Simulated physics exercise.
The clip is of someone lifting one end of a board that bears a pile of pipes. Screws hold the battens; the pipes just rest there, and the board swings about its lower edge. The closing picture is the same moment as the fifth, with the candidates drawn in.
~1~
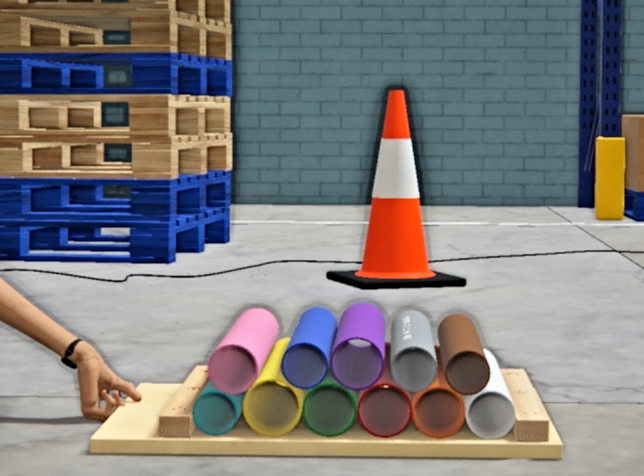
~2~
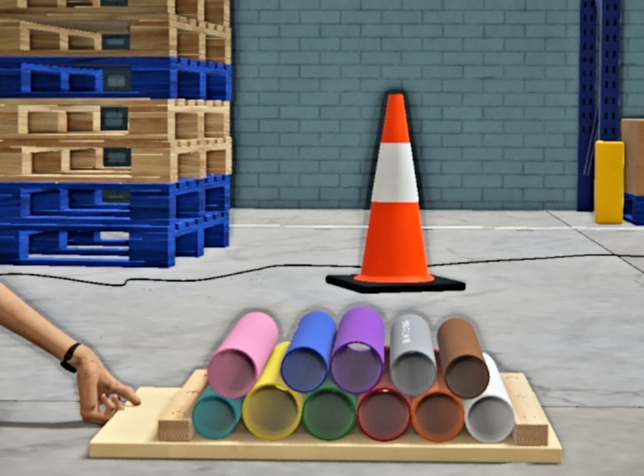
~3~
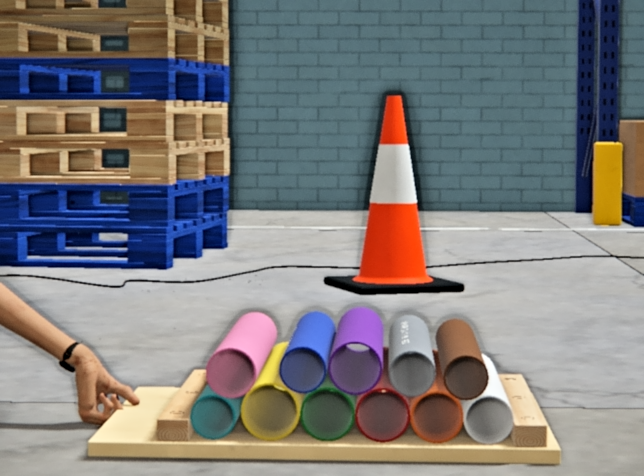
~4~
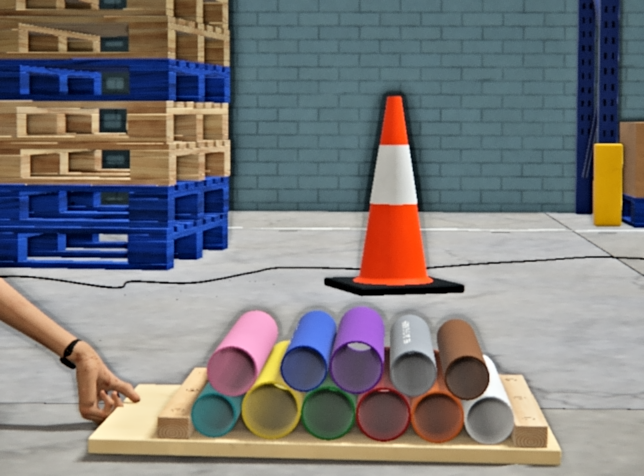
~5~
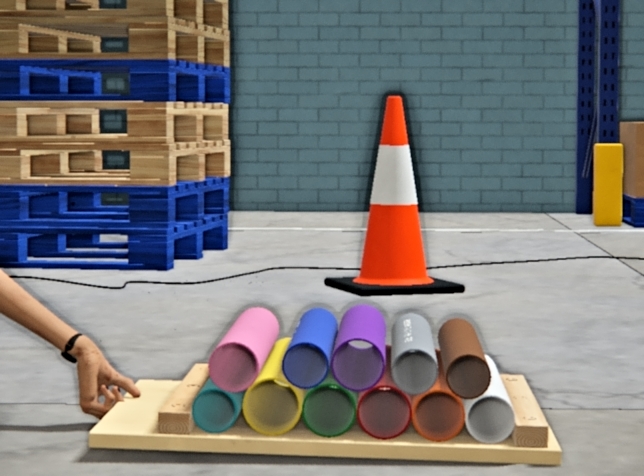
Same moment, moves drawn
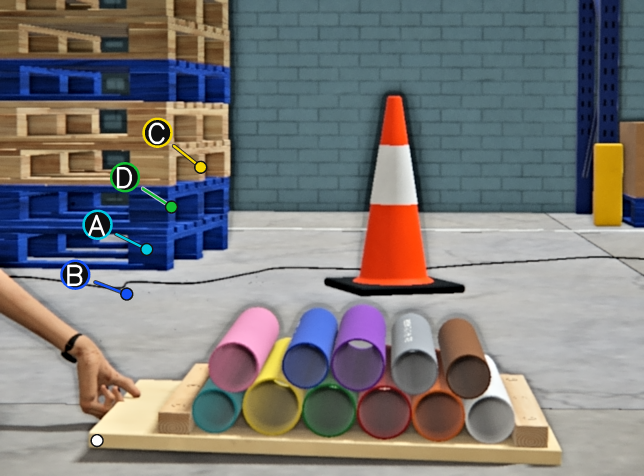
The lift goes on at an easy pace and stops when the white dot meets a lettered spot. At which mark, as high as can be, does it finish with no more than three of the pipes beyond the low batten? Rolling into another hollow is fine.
The answer is mark A.
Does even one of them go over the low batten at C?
Yes, at C.
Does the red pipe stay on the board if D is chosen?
The red pipe: Yes.
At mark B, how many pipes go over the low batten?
It comes to none.
On the copy, A at (147, 249); B at (127, 294); C at (201, 167); D at (172, 207); the white dot at (97, 441).
On A. First, board at 16°.
Then, board at 26°.
Finally, board at 26°, none over the low batten.
By contrast, B none over the low batten; C four over the low batten (purple, brown, grey, blue); D four over the low batten (purple, brown, grey, blue).
